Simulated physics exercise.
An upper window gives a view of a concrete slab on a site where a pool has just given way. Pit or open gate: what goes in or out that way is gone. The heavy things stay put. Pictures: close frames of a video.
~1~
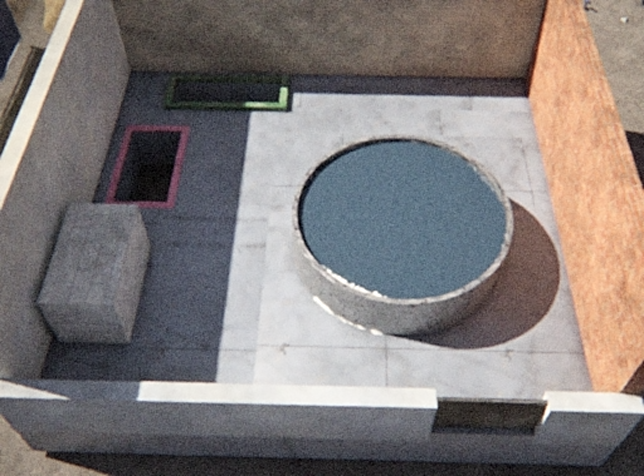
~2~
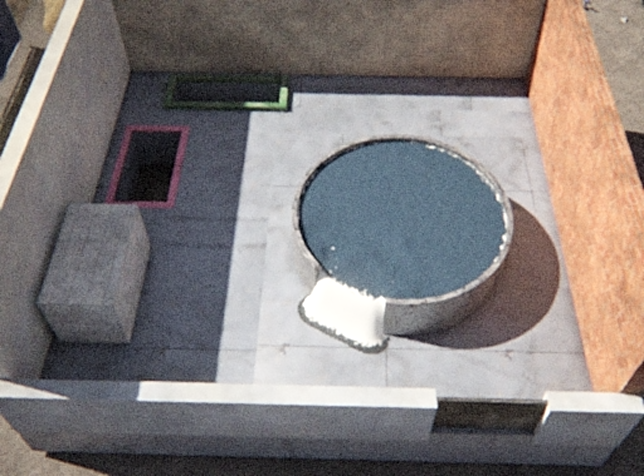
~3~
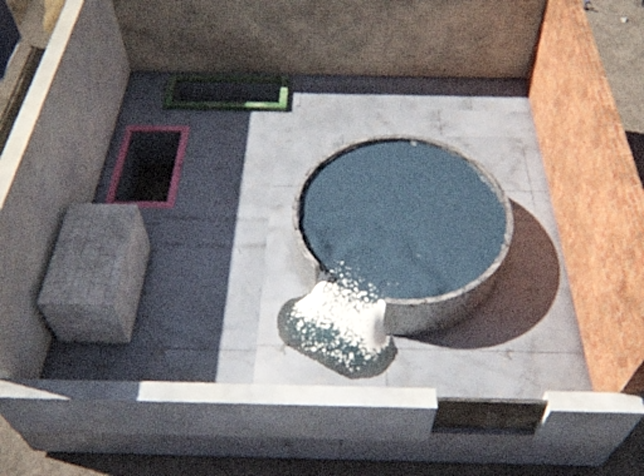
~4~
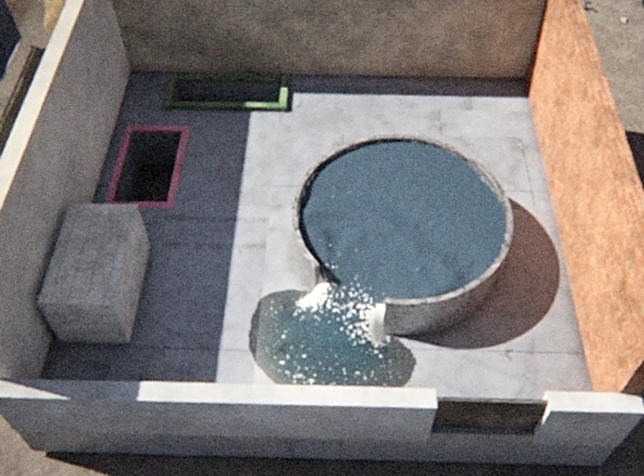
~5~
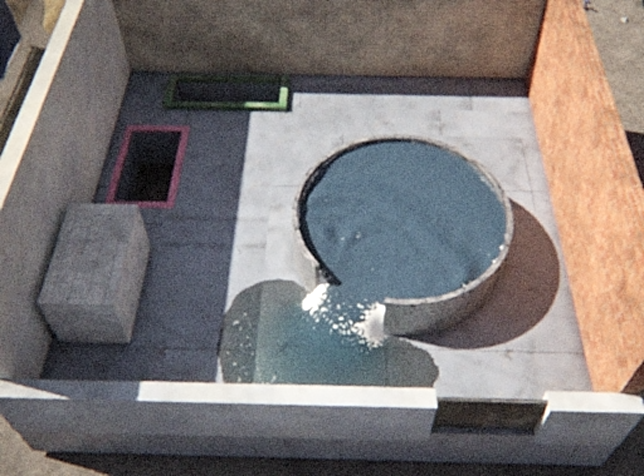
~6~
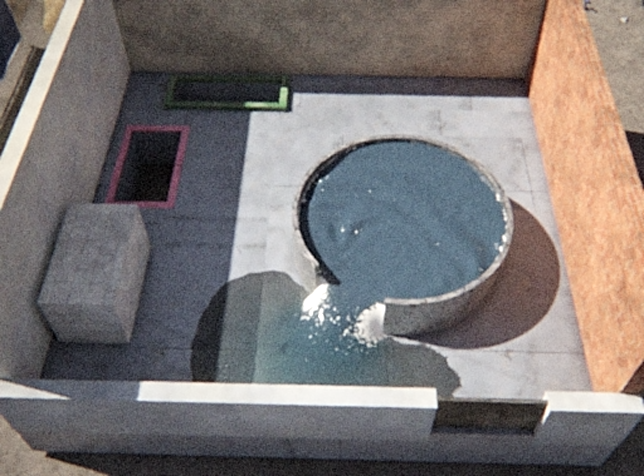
A round pool breaks open at its front, and water spreads across the walled slab.
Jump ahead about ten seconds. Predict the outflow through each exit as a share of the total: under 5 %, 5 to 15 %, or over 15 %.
Prediction: The gate passes under 5 %; the green pit passes under 5 %; the pink pit passes 5 to 15 %.
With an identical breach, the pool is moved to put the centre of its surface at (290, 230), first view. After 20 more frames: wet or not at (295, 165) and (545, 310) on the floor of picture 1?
First spared, then submerged.
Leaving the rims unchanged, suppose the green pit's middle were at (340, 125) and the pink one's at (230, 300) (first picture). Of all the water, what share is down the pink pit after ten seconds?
Per cent: Pink 25.
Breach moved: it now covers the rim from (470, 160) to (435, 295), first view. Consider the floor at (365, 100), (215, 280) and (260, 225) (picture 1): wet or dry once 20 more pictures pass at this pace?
Result, in sequence: Inundated; inundated; untouched by the flood.
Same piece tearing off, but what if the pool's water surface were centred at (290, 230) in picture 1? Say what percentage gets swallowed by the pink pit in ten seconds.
The pink pit gets around 15 per cent.
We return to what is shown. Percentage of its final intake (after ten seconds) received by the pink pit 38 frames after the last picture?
Around 40 percent.
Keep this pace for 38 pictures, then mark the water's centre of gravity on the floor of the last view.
The water's middle lies around (329, 266).
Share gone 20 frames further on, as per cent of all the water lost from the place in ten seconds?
Approximately 5 in a hundred, I think.
A moment on, water covers 20 % of the floor; the gate 0 %, the green pit 0 %, the pink pit 0 %.
Next, water covers 30 % of the floor; the gate 0 %, the green pit 0 %, the pink pit 0 %.
Then, water covers 50 % of the floor; the gate 0 %, the green pit 0 %, the pink pit 1 %.
Later, water covers 90 % of the floor; the gate 0 %, the green pit 0 %, the pink pit 4 %.
In the end, water covers 100 % of the floor; the gate 0 %, the green pit 2 %, the pink pit 11 %.
